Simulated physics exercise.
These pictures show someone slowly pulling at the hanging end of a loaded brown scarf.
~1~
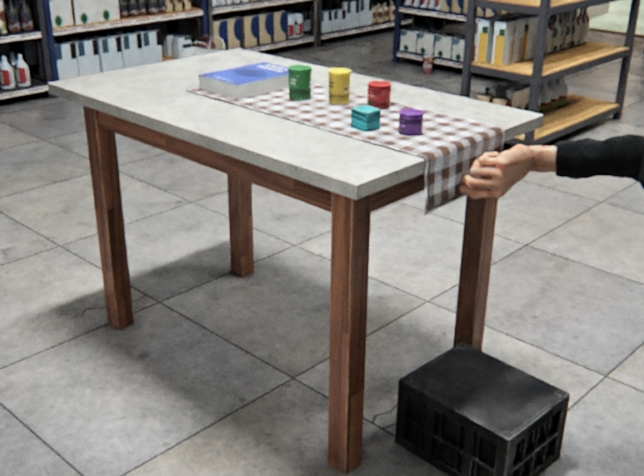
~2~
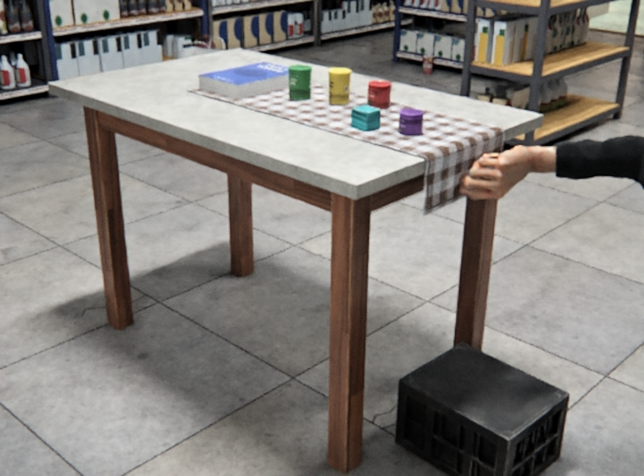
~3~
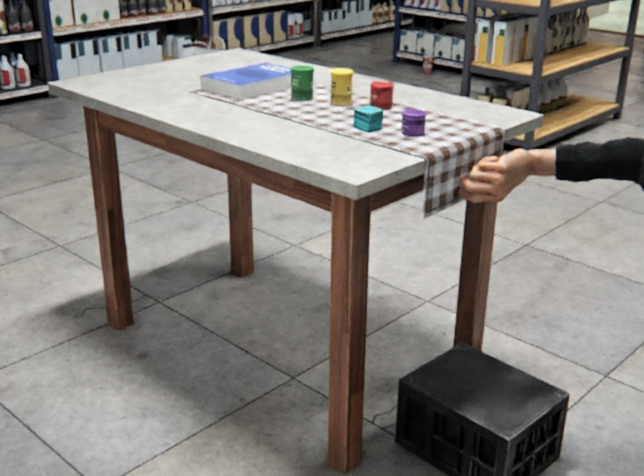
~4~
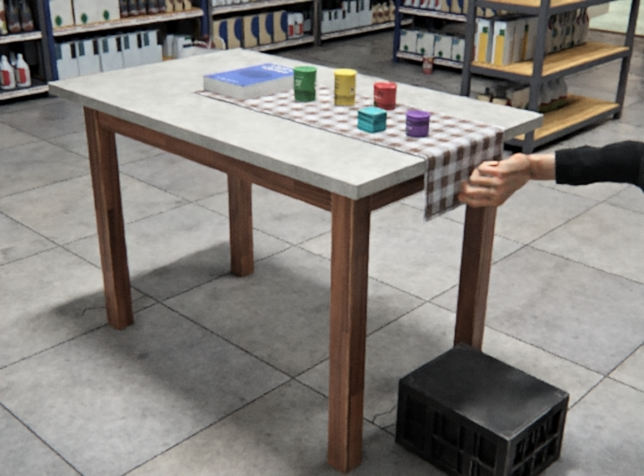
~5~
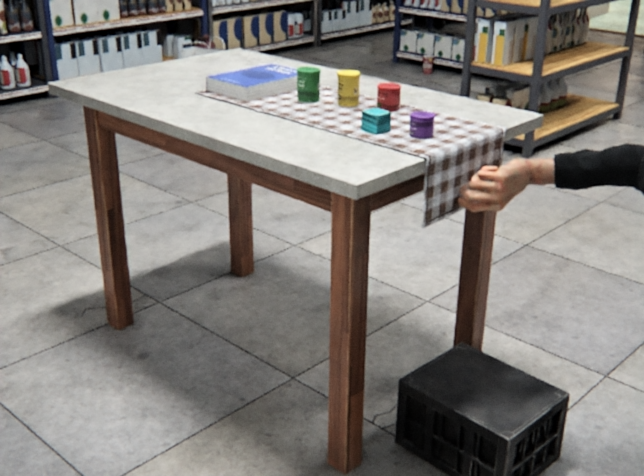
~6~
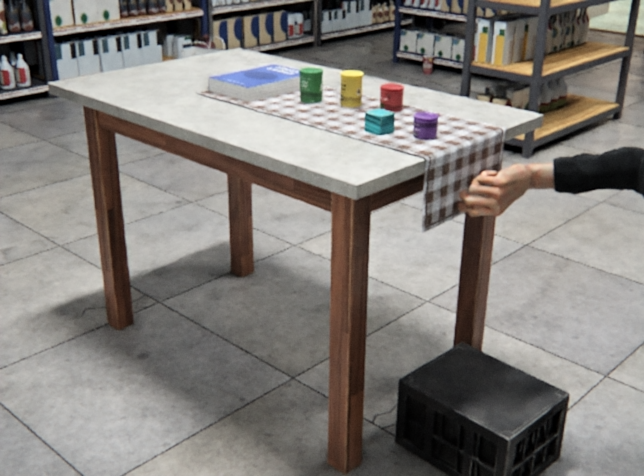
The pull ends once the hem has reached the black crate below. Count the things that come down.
It carries off four.
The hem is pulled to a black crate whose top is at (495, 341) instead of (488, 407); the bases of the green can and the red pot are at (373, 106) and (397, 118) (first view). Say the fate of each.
The green can holds on, the red pot drops off.
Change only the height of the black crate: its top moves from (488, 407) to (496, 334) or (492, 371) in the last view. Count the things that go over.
In that case 2 and 3.
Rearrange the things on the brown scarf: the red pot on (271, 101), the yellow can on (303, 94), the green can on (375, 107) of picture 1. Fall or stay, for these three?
The red pot remains up, the yellow can does not fall, the green can falls.
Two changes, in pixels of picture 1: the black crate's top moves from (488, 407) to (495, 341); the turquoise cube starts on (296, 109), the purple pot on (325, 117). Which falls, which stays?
The turquoise cube holds on; the purple pot survives.
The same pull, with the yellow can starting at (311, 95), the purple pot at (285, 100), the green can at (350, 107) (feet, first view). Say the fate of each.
The yellow can holds on; the purple pot holds on; the green can drops off.
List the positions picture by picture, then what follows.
Hem (423, 215); purple pot (411, 112); turquoise cube (366, 109); red pot (380, 83); yellow can (340, 70); green can (300, 67); top of the crate (488, 407), in the first picture.
Hem (423, 215); purple pot (411, 112), in the second picture.
Hem (422, 218); turquoise cube (369, 109), in the third picture.
Hem (423, 223); red pot (385, 85); top of the crate (488, 407), in the fourth picture.
Hem (422, 228); yellow can (349, 72), in the fifth picture.
Hem (421, 232); purple pot (426, 115); turquoise cube (380, 112); red pot (392, 86); yellow can (352, 73); green can (311, 70), in the sixth picture.
Early on, hem near (458, 288); purple pot and turquoise cube gone.
Midway, hem on the crate; purple pot, turquoise cube, red pot and yellow can gone.
Finally, hem on the crate; purple pot, turquoise cube, red pot and yellow can gone. The answer is four.
